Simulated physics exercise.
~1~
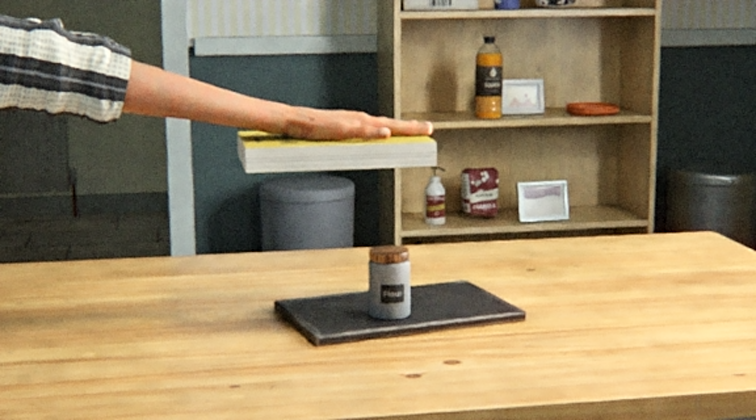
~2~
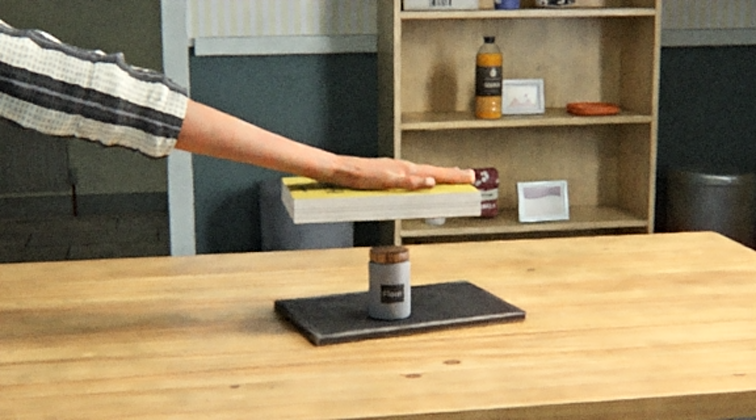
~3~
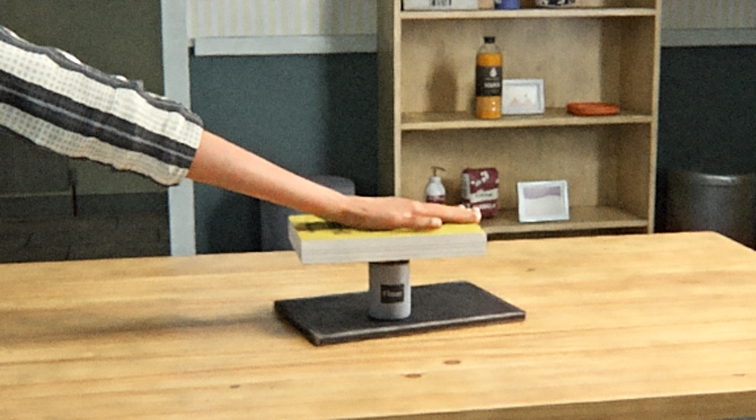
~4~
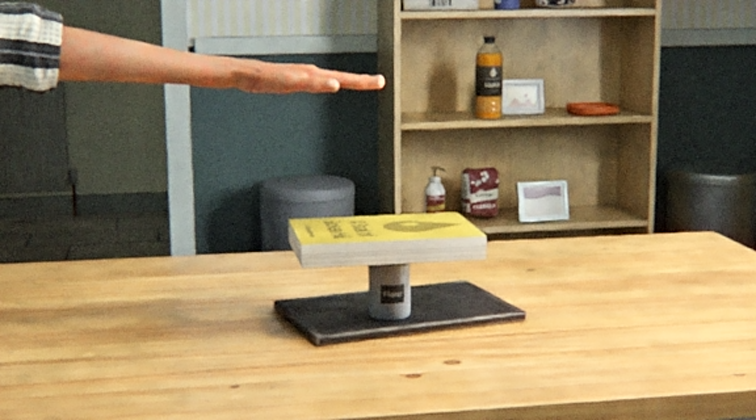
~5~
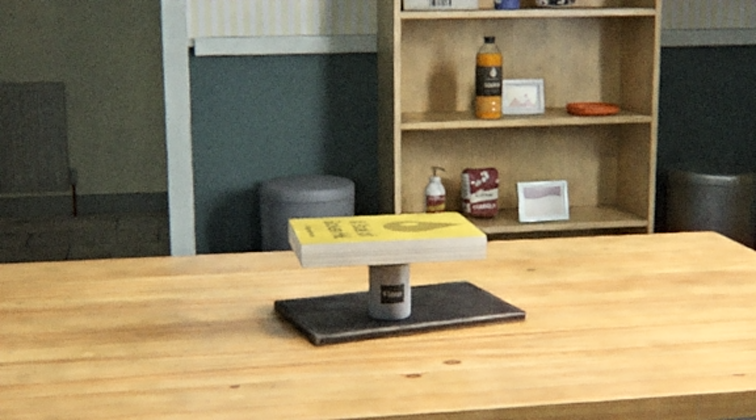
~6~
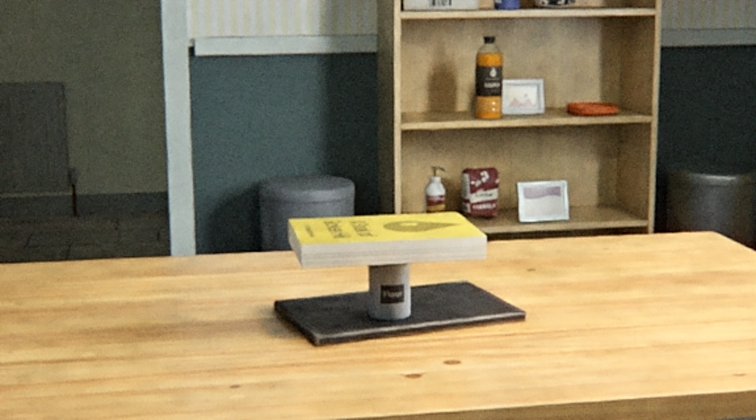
In this clip, a hand holding a yellow book moves right and down over a small grey jar on a black tray and rests the book on top. The hand lets go and withdraws to the left, and the book stays balanced on the jar.
